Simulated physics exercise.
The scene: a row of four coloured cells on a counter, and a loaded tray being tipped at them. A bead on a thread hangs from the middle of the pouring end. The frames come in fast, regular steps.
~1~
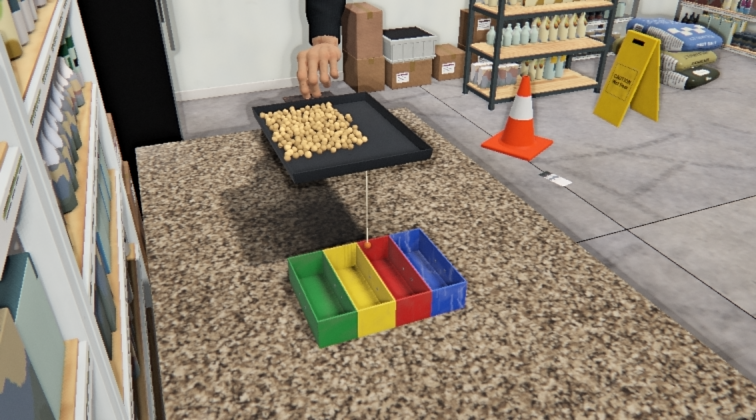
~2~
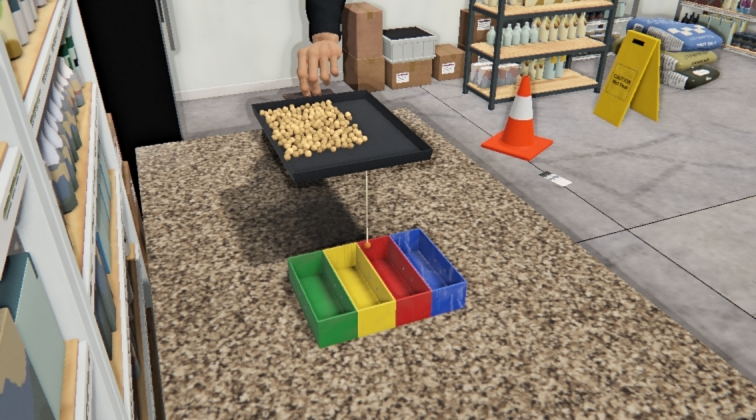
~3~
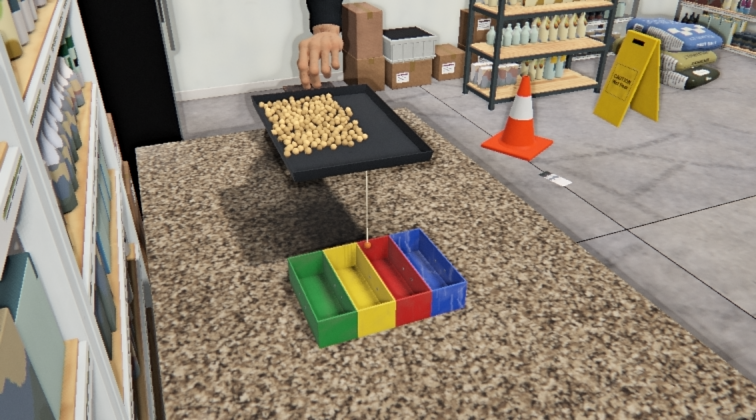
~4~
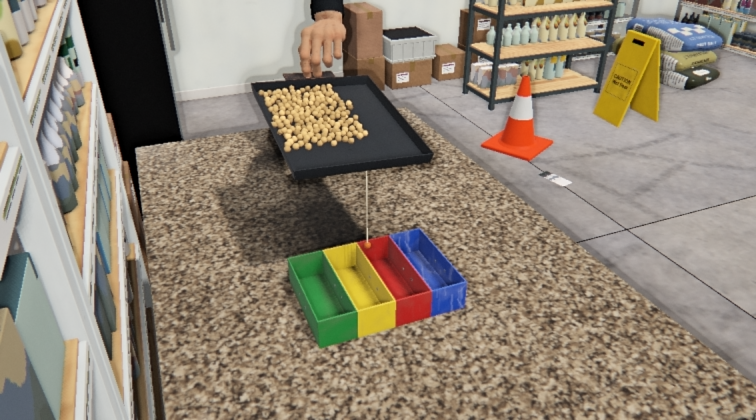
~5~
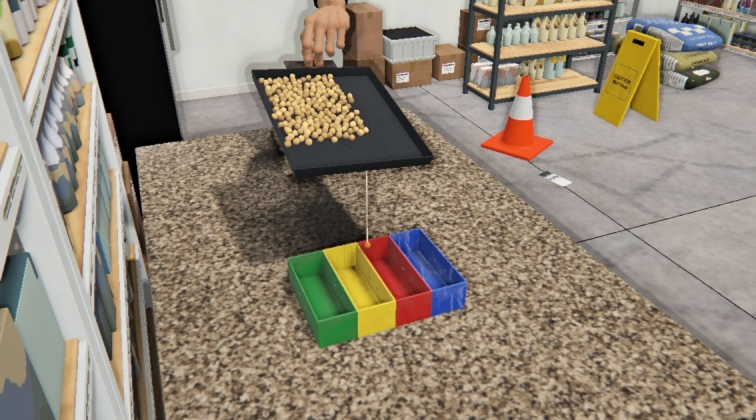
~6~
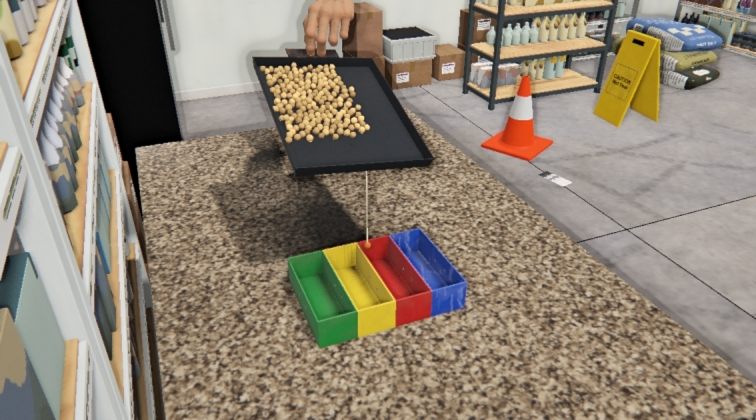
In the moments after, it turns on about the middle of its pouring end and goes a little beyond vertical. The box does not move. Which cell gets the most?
Fullest: The blue cell.
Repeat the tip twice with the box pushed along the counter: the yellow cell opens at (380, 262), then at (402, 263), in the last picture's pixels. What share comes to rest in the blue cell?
Near 30 % and 10 %.
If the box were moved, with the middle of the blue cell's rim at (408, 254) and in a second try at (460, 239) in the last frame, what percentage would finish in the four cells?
The first gives 60 %, the second 100 %.
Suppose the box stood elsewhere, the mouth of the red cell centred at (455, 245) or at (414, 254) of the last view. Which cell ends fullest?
The first try: That yellow cell. The second: That red cell.
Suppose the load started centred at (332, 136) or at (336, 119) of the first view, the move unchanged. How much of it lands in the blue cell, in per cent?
The first gives 50 %, the second 50 %.
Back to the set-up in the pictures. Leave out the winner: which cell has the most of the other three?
Next in line is the red cell.
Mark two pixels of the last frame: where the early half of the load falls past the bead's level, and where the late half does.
At about (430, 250), then at (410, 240).
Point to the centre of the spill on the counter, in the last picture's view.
Close to (473, 270).
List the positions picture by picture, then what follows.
In the first picture, corners of the pouring end at (294, 173) and (431, 148), level; middle of the load at (308, 127), dried chickpeas; bead on its thread at (367, 245); green cell at (338, 327); yellow cell at (377, 316); red cell at (413, 306); blue cell at (449, 297).
In the second picture, corners of the pouring end at (295, 172) and (431, 149), level; middle of the load at (308, 125).
In the third picture, corners of the pouring end at (295, 171) and (431, 150), tipped barely, lowest at the right corner; middle of the load at (307, 120).
In the fourth picture, corners of the pouring end at (296, 169) and (431, 153), tipped a little, lowest at the right corner; middle of the load at (308, 112).
In the fifth picture, corners of the pouring end at (296, 168) and (432, 155), tipped a little, lowest at the right corner; middle of the load at (309, 104).
In the sixth picture, corners of the pouring end at (297, 166) and (432, 157), tipped clearly, lowest at the right corner; middle of the load at (310, 97); green cell at (338, 327); yellow cell at (377, 316); red cell at (413, 306); blue cell at (449, 297).
Soon after the last picture, tray tipped steeply; most on the tray; a small part falling or outside the box.
A little later, tray tipped past a quarter turn; about two thirds on the tray; a small part in the blue cell; a stray few in the red cell; a stray few in the green cell; a small part falling or outside the box.
Later still, tray tipped past a quarter turn; about half in the blue cell; about a quarter in the red cell; a small part in the yellow cell; a stray few in the green cell; about a quarter falling or outside the box.
At rest, tray tipped past a quarter turn; about half in the blue cell; about a quarter in the red cell; a small part in the yellow cell; a stray few in the green cell; about a quarter outside the box.
